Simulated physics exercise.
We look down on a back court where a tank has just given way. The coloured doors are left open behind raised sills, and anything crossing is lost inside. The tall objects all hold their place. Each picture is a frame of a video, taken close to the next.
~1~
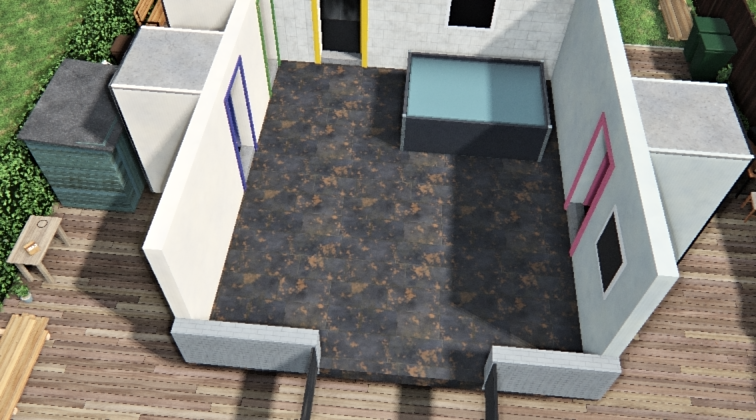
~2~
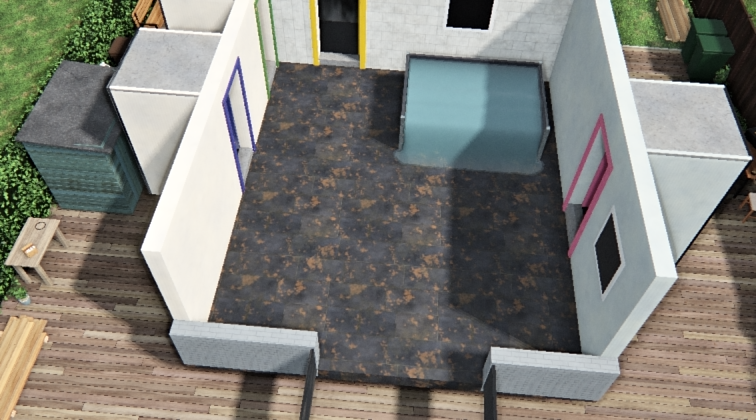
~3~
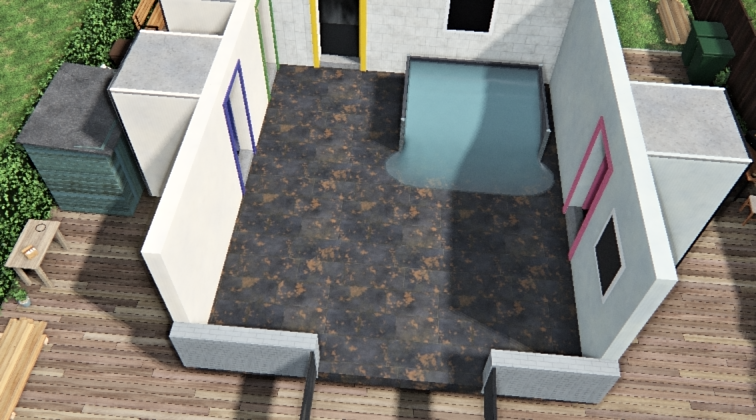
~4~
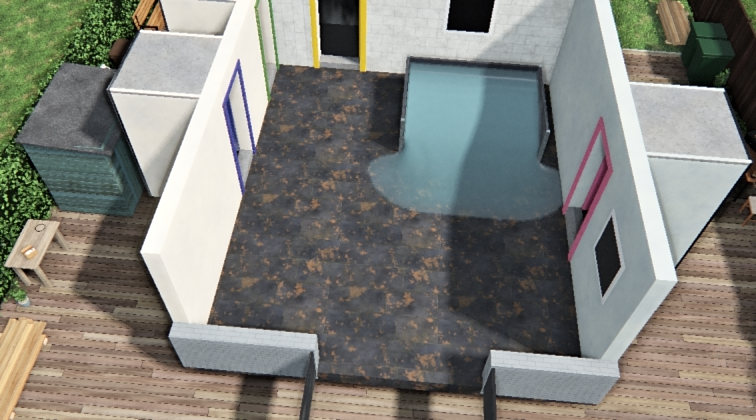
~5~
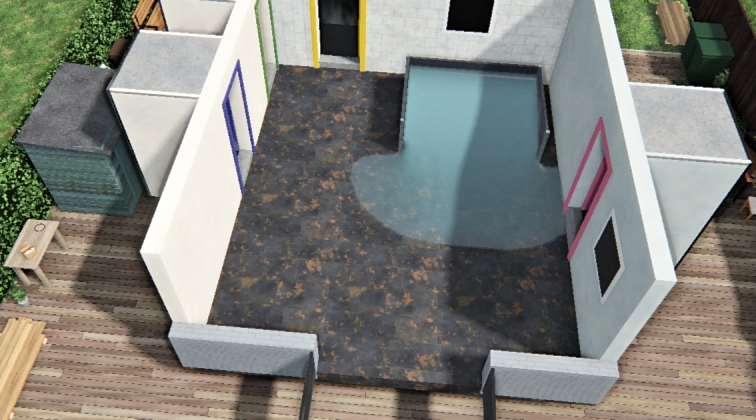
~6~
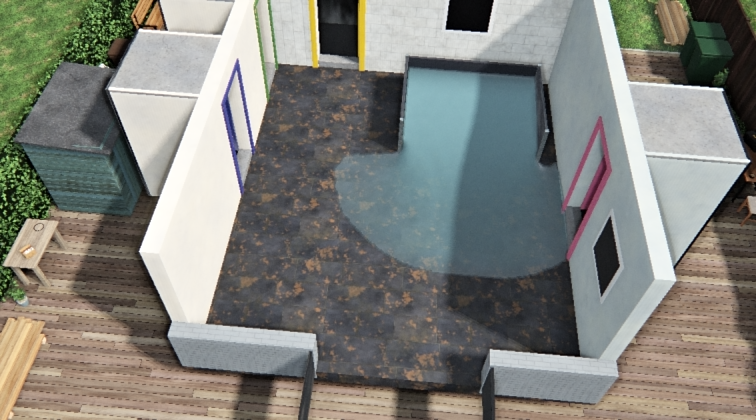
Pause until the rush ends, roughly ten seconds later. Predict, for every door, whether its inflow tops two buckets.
The blue door holds up fine I think; the green door holds up fine I think; the pink door holds up fine I think; the yellow door holds up fine I think.
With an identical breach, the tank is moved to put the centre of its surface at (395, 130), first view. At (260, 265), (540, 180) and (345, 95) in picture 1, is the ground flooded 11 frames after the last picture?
Check in sequence: Soaked through, still parched, still parched.
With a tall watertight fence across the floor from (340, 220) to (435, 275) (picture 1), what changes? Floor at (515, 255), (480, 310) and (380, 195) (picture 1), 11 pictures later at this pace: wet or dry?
Taking the points in the order given, they are inundated, inundated and inundated.
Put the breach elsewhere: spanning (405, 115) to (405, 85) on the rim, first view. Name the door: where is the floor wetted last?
It's the door marked pink.
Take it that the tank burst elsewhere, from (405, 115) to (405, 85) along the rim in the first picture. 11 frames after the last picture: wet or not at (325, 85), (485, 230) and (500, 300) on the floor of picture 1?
So: Wetted, then spared, then spared.
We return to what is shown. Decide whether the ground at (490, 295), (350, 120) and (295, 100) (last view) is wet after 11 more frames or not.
The three points read soaked through, clear and clear.
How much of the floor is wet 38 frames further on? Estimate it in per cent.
That should be about 70 %.
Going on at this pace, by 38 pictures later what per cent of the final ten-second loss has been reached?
Near 80 in a hundred, I reckon.
A moment on, water covers 55 % of the floor; the blue door not reached, the green door not reached, the pink door wet at the sill, nothing in, the yellow door not reached.
Next, water covers 60 % of the floor; the blue door not reached, the green door not reached, the pink door wet at the sill, nothing in, the yellow door not reached.
Then, water covers 65 % of the floor; the blue door wet at the sill, nothing in, the green door not reached, the pink door wet at the sill, nothing in, the yellow door not reached.
Later, water covers 70 % of the floor; the blue door wet at the sill, nothing in, the green door not reached, the pink door wet at the sill, nothing in, the yellow door not reached.
In the end, water covers 95 % of the floor; the blue door wet at the sill, nothing in, the green door wet at the sill, nothing in, the pink door wet at the sill, nothing in, the yellow door wet at the sill, nothing in.
